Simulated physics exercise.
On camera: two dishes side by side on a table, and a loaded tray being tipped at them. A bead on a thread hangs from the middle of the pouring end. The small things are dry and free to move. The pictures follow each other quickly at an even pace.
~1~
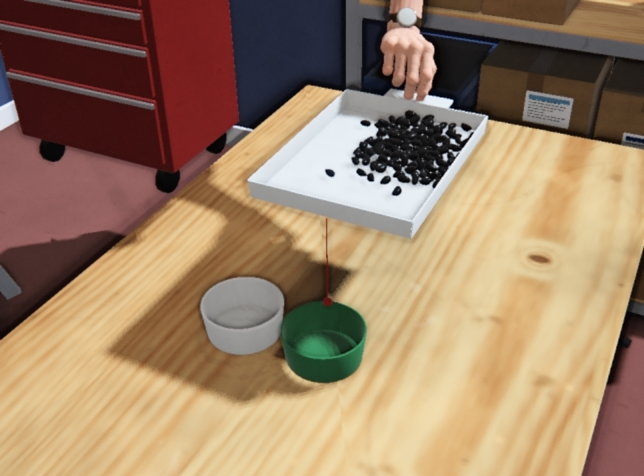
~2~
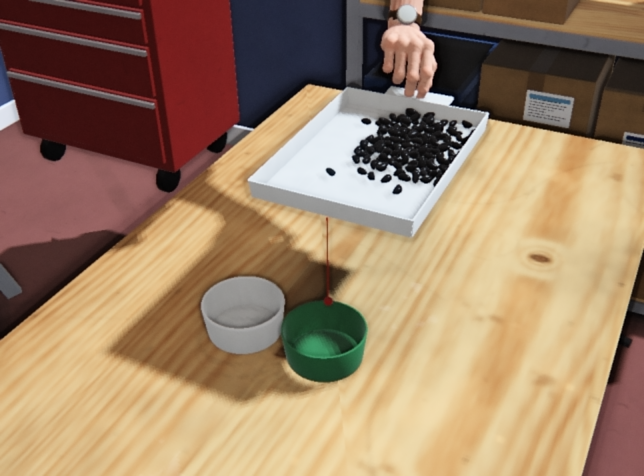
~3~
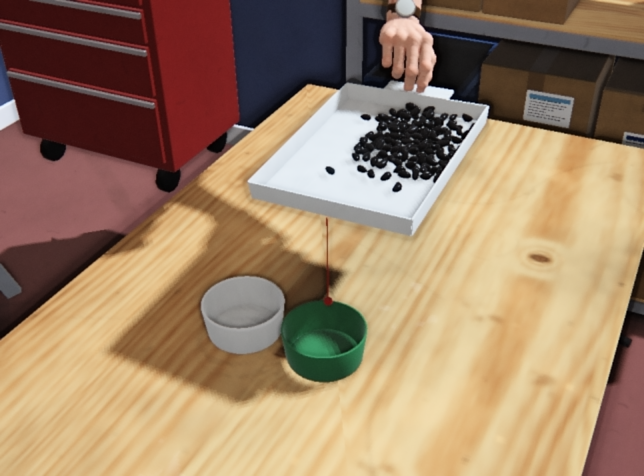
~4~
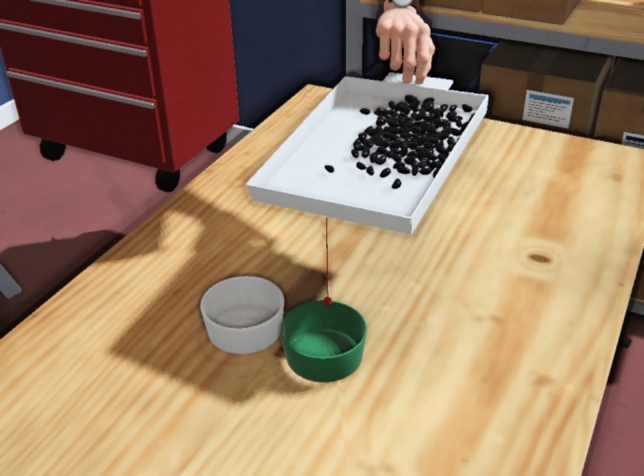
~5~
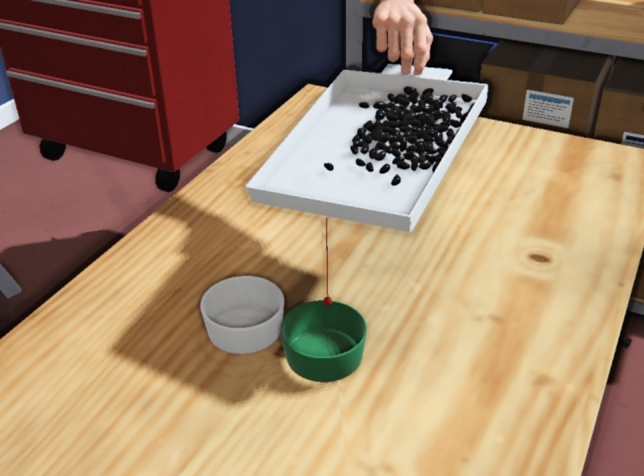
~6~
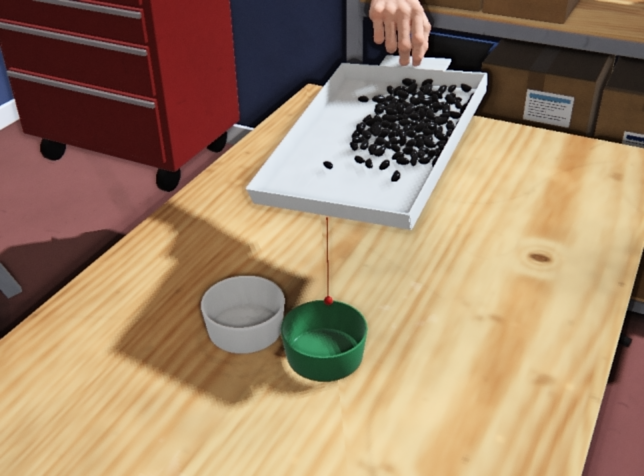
A hand wearing a wristwatch grips the far end of a tray above a pale wooden table in a workshop, viewed from above. The white tray holds black beans toward its right side, with a red bead on a thread below its near edge, a whitish dish at left and a green one at right. The hand slowly raises the tray's far end, steepening it slightly, while the dishes and camera stay still.
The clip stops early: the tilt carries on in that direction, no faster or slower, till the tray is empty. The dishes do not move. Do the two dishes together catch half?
The two hold over half of the load.
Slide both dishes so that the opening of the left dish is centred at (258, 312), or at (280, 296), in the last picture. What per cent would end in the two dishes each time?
In turn 70 and 70 in a hundred.
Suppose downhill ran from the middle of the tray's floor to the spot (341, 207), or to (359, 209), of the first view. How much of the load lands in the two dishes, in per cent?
Roughly 50 per cent, and 30 per cent.
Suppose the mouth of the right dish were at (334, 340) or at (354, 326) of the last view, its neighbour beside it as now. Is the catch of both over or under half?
The first try: Above a half. The second: Most of it.
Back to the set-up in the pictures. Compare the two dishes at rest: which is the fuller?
Fuller: The left dish.
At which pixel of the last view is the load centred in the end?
At about (253, 320).
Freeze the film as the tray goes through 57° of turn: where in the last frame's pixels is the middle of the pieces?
Around (291, 174).
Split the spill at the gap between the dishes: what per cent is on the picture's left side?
Near 40 %.
Soon, tray tipped steeply; nearly all on the tray; a stray few in the left dish; a stray few outside both; a stray few in the air.
A while on, tray tipped right over; about two thirds on the tray; a stray few in the right dish; about a quarter in the left dish; a stray few outside both; a small part in the air.
Towards the end, tray tipped past a quarter turn; a stray few in the right dish; most in the left dish; about a quarter outside both.
Finally, tray tipped past a quarter turn; a stray few in the right dish; most in the left dish; about a quarter outside both.
